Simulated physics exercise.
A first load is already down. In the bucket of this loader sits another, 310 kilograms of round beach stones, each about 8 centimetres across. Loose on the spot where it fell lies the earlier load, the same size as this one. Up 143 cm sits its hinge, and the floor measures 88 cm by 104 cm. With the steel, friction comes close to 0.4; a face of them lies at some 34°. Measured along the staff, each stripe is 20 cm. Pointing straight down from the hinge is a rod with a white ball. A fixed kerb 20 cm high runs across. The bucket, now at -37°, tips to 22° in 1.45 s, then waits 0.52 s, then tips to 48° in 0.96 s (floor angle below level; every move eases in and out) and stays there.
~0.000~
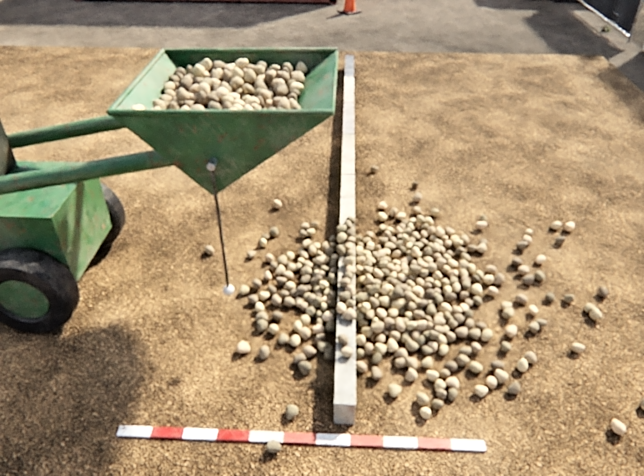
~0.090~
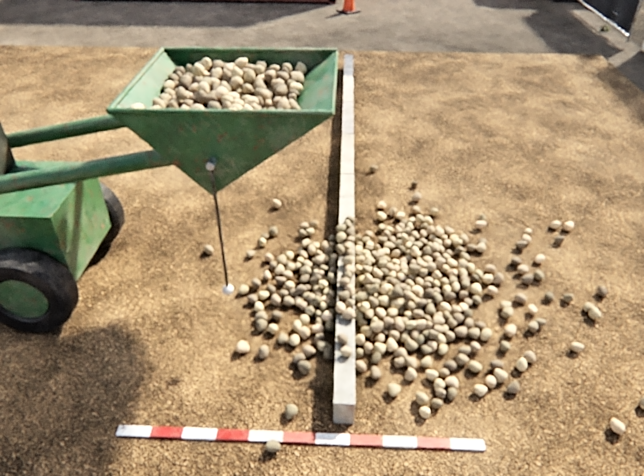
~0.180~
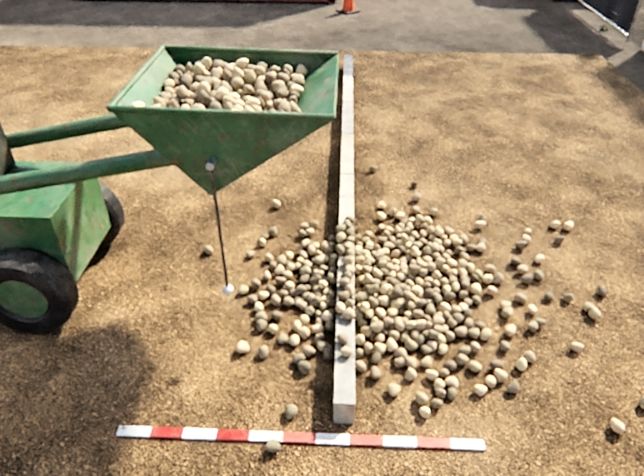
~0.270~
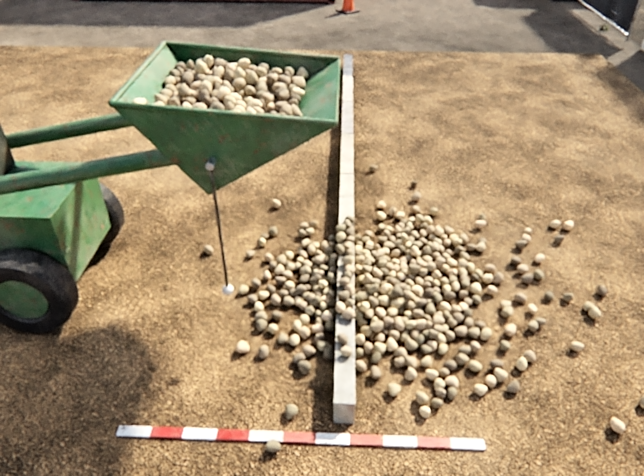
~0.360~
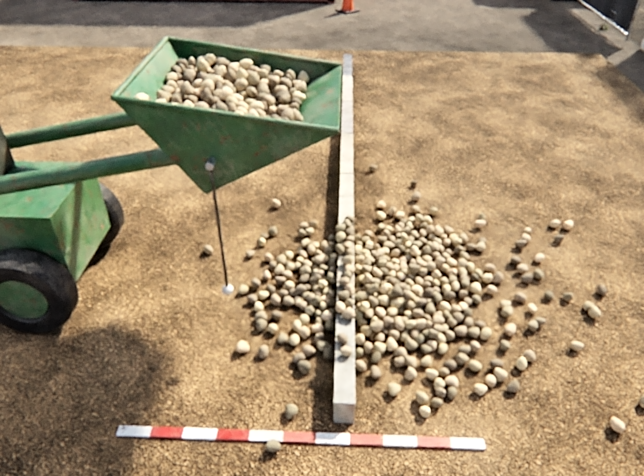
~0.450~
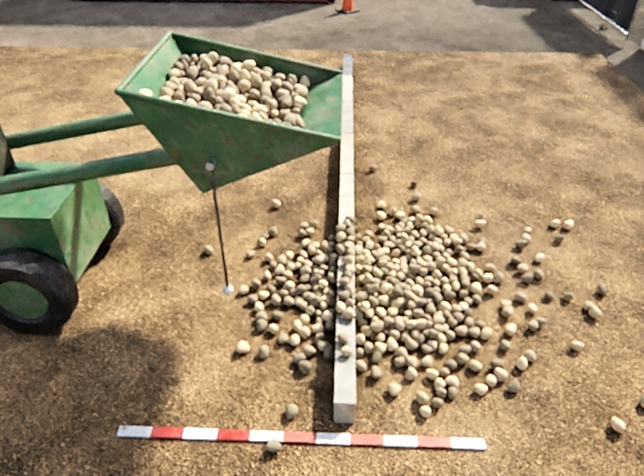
A green loader's bucket full of rounded stones tilted slowly, its right lip dipping a little while the stones shifted slightly inside, above a loose pile already lying across a pale kerb.
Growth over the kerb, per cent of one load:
91 percent.
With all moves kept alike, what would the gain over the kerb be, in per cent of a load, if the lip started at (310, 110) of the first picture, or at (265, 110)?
First place: Roughly 75 %; second place: Roughly 30 %.
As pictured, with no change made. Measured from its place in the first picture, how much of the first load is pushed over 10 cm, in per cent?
About 10 per cent.
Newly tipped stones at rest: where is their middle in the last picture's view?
They end up centred around (394, 278).
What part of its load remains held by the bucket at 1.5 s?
It holds some 80 percent.
After 1.1 s the floor is at 13°; in per cent of one load, 100 in the bucket, 28 on this side of the kerb, 72 over the kerb; the foremost stones are at (631, 315).
After 1.5 s the floor is at 22°; in per cent of one load, 82 in the bucket, 42 on this side of the kerb, 76 over the kerb; the foremost stones are at (631, 315).
After 3.4 s the floor is at 48°; in per cent of one load, 0 in the bucket, 37 on this side of the kerb, 163 over the kerb; the foremost stones are at (631, 315).
After 6.0 s the floor is at 48°; in per cent of one load, 0 in the bucket, 37 on this side of the kerb, 163 over the kerb; the foremost stones are at (631, 315). Net gain over the kerb, 91.
